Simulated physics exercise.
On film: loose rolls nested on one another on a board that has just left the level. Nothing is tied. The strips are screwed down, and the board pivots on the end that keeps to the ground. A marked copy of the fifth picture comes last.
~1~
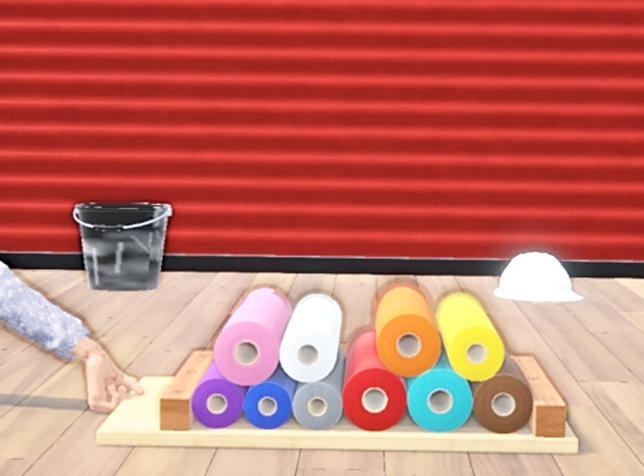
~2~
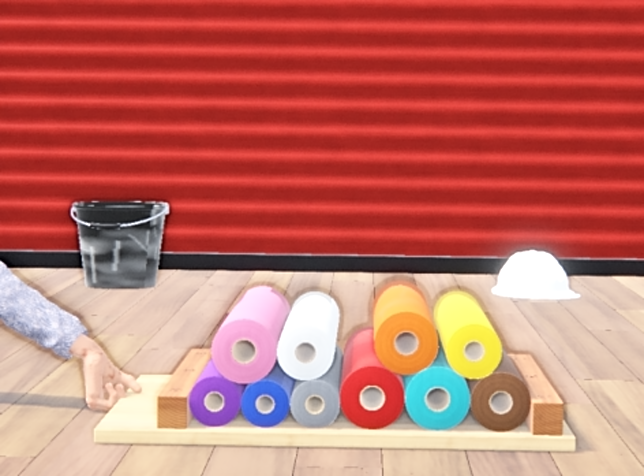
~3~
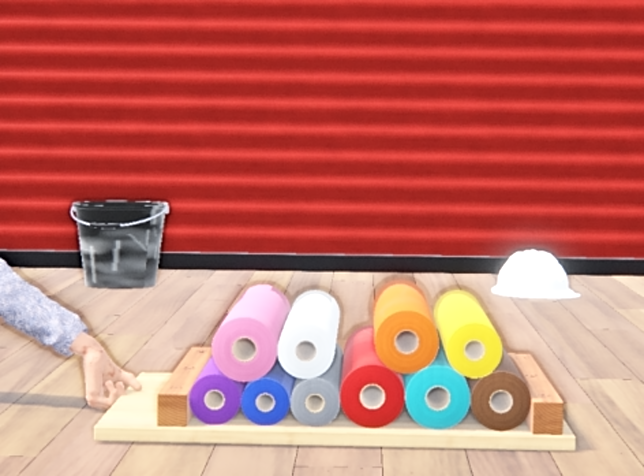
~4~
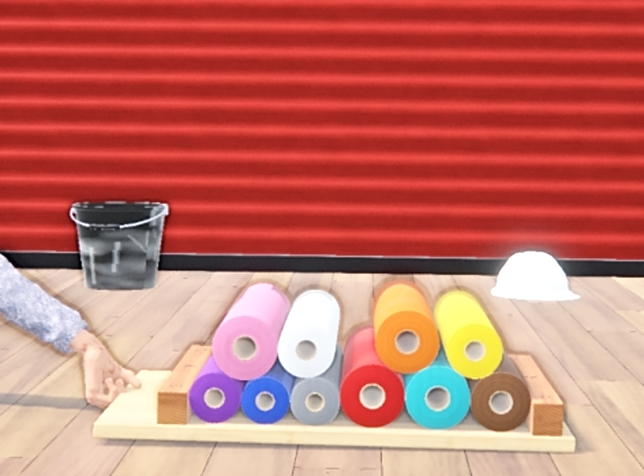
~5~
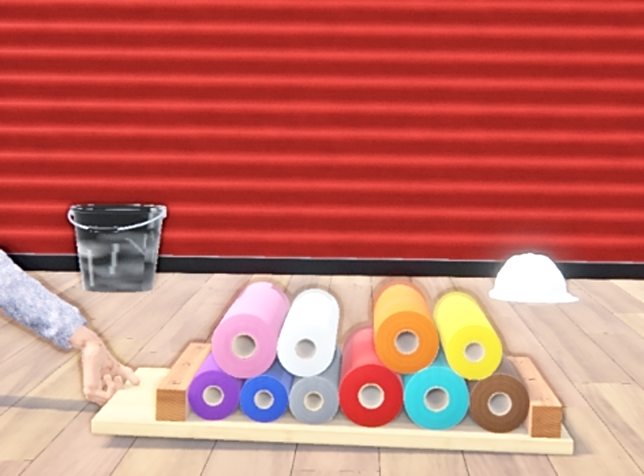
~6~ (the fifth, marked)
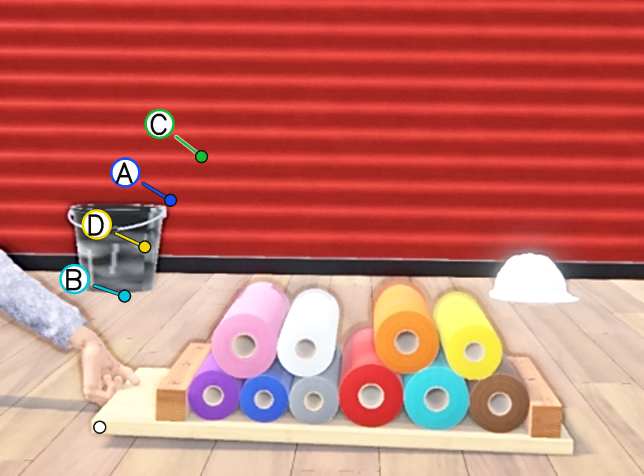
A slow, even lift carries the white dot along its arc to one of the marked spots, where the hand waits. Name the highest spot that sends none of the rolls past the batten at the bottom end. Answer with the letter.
The last mark within the limit is D.
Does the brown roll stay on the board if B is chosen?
The brown roll: Yes.
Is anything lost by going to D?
At D: No.
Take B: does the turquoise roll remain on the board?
Yes, with B.
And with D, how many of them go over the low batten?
It comes to none.
On the copy, A at (171, 200); B at (125, 296); C at (202, 156); D at (145, 247); the white dot at (100, 427).
On D. First, board at 15°.
Then, board at 24°.
Finally, board at 24°, none over the low batten.
By contrast, A two over the low batten (orange, yellow); B none over the low batten; C two over the low batten (orange, yellow).
